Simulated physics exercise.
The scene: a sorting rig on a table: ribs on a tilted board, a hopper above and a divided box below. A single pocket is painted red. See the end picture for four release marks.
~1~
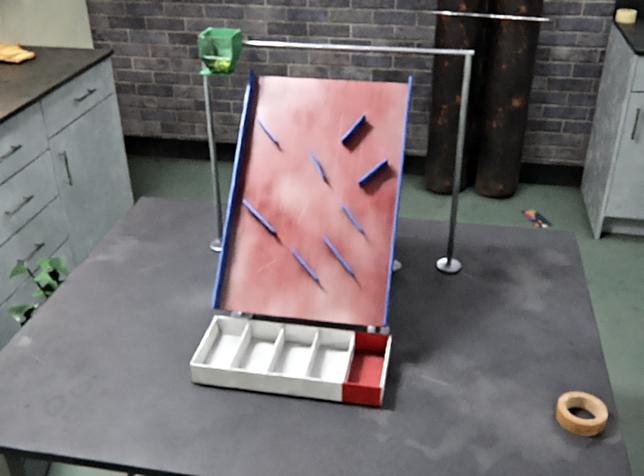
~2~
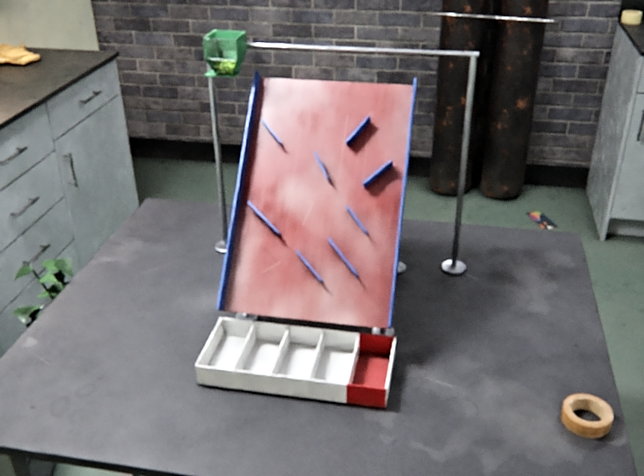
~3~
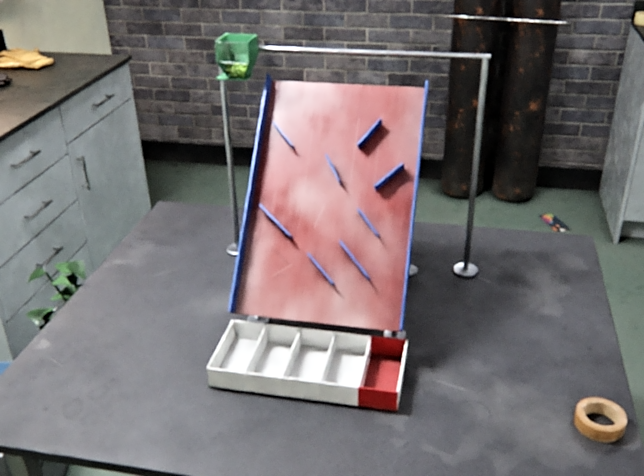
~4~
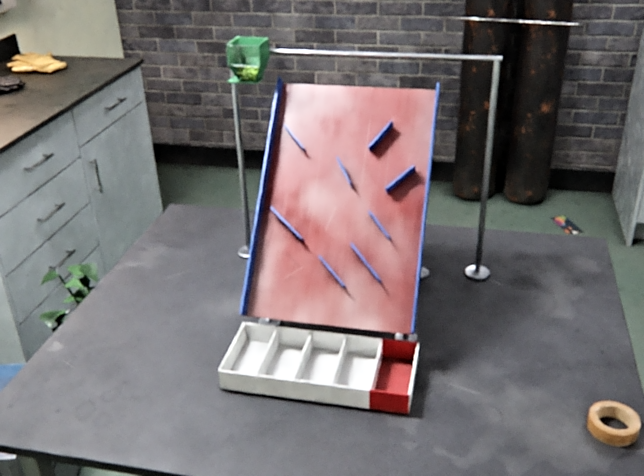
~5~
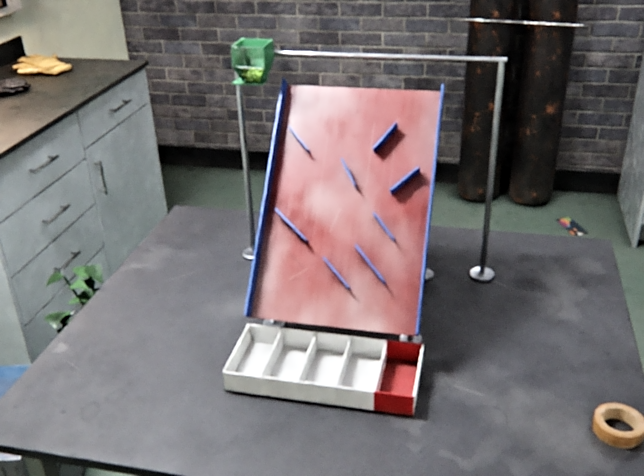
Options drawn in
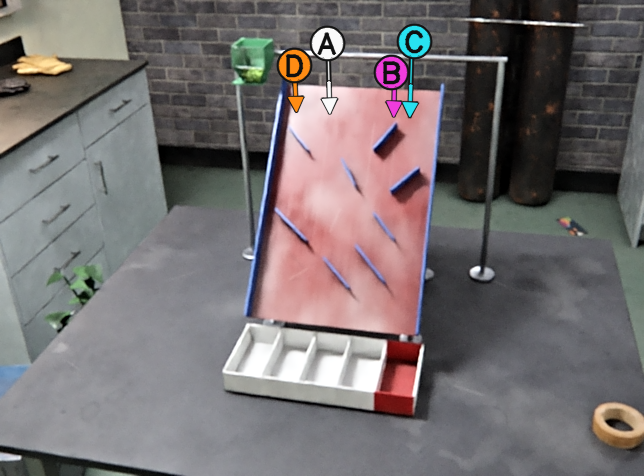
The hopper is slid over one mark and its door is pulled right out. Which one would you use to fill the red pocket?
Best: B.
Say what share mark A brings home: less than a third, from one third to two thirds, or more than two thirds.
It is less than a third.
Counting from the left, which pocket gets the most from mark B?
The fifth from the left.
On the marked copy, mark A meets the board at (329, 108); mark B meets the board at (393, 111); mark C meets the board at (409, 111); mark D meets the board at (296, 106).
With A, roughly a quarter in the red pocket, the larger part in other pockets.
With B, the larger part in the red pocket, about a tenth in other pockets.
With C, roughly half in the red pocket, roughly half in other pockets.
With D, roughly a quarter in the red pocket, roughly two thirds in other pockets, about a tenth outside the box.
